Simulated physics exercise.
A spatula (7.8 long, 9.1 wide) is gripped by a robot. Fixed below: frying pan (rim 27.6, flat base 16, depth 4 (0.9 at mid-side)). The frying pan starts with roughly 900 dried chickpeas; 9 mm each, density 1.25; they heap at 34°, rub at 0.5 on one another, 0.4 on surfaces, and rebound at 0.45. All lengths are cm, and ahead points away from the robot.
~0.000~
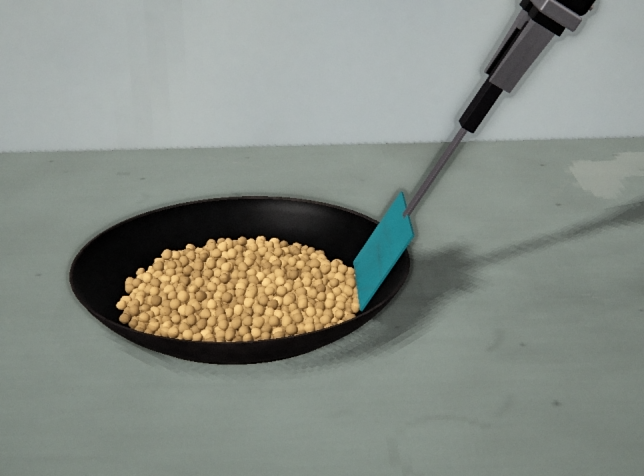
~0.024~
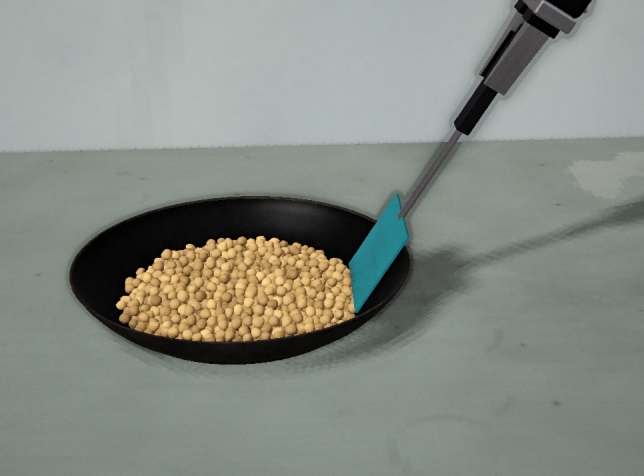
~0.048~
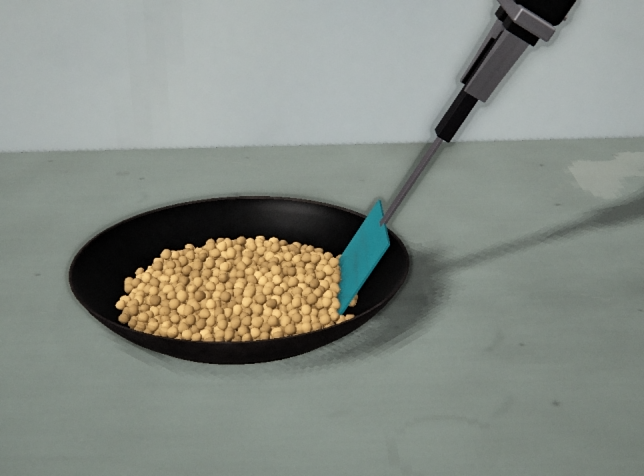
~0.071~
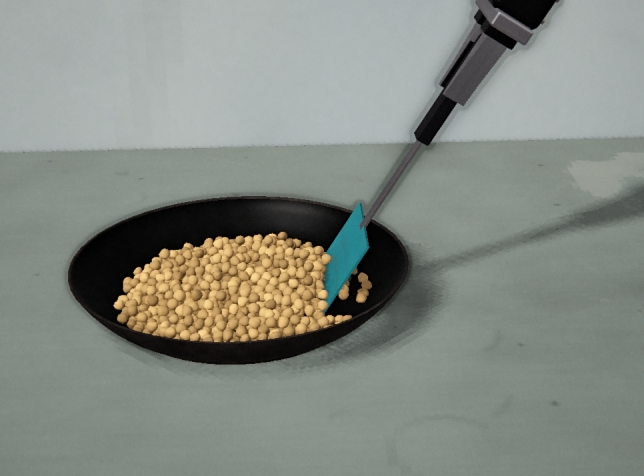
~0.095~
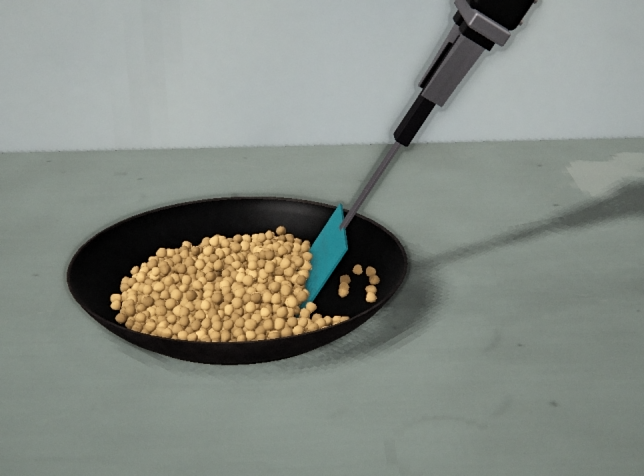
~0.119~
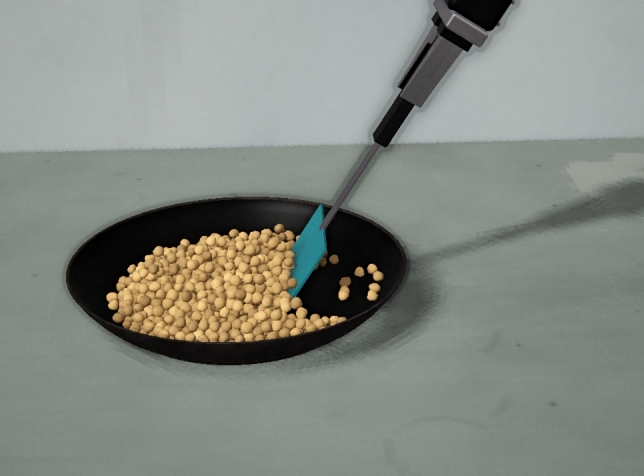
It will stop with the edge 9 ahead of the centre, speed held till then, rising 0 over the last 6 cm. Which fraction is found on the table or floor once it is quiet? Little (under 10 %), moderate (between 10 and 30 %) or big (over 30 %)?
A moderate share, between 10 and 30 %, ends on the table or floor.
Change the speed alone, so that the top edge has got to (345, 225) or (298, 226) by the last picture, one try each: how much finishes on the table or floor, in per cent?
Some 10 and 25 per cent.
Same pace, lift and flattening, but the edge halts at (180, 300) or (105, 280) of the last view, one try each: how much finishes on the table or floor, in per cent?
About 0 and 40 per cent.
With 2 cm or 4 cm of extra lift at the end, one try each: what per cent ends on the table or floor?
Some 20 and 15 per cent.
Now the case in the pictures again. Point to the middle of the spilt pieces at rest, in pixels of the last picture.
Around (13, 309).
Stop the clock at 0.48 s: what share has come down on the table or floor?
Some 15 per cent.
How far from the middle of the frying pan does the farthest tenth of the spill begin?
Roughly 25 cm.
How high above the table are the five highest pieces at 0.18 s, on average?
Roughly 6 cm.
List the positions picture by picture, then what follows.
In the first picture, spatula top edge at (408, 212), sloping 58°; upper third of the load around (243, 282), from x 120 to 355, top at y 240; 900 in the frying pan.
In the second picture, spatula top edge at (403, 214), sloping 58°; upper third of the load around (243, 282), from x 120 to 355, top at y 240.
In the third picture, spatula top edge at (384, 221), sloping 58°; upper third of the load around (250, 280), from x 120 to 350, top at y 240.
In the fourth picture, spatula top edge at (364, 224), sloping 58°; upper third of the load around (252, 277), from x 120 to 365, top at y 235.
In the fifth picture, spatula top edge at (344, 225), sloping 58°; upper third of the load around (251, 276), from x 115 to 375, top at y 230.
In the sixth picture, spatula top edge at (324, 226), sloping 58°; upper third of the load around (241, 275), from x 115 to 375, top at y 230; 900 in the frying pan.
By 0.18 s, sloping 58°, highest piece 9 above the table; 899 in the frying pan, 1 on the blade or in flight.
By 0.25 s, sloping 58°, highest piece 7 above the table; 900 in the frying pan.
By 0.48 s, sloping 58°, highest piece 5 above the table; 754 in the frying pan, 144 on the table or floor, 2 on the blade or in flight.
By 1.53 s, sloping 58°, highest piece 5 above the table; 752 in the frying pan, 148 on the table or floor.
Final count, 752 in the frying pan, 148 on the table or floor. That is 16 % on the table or floor.
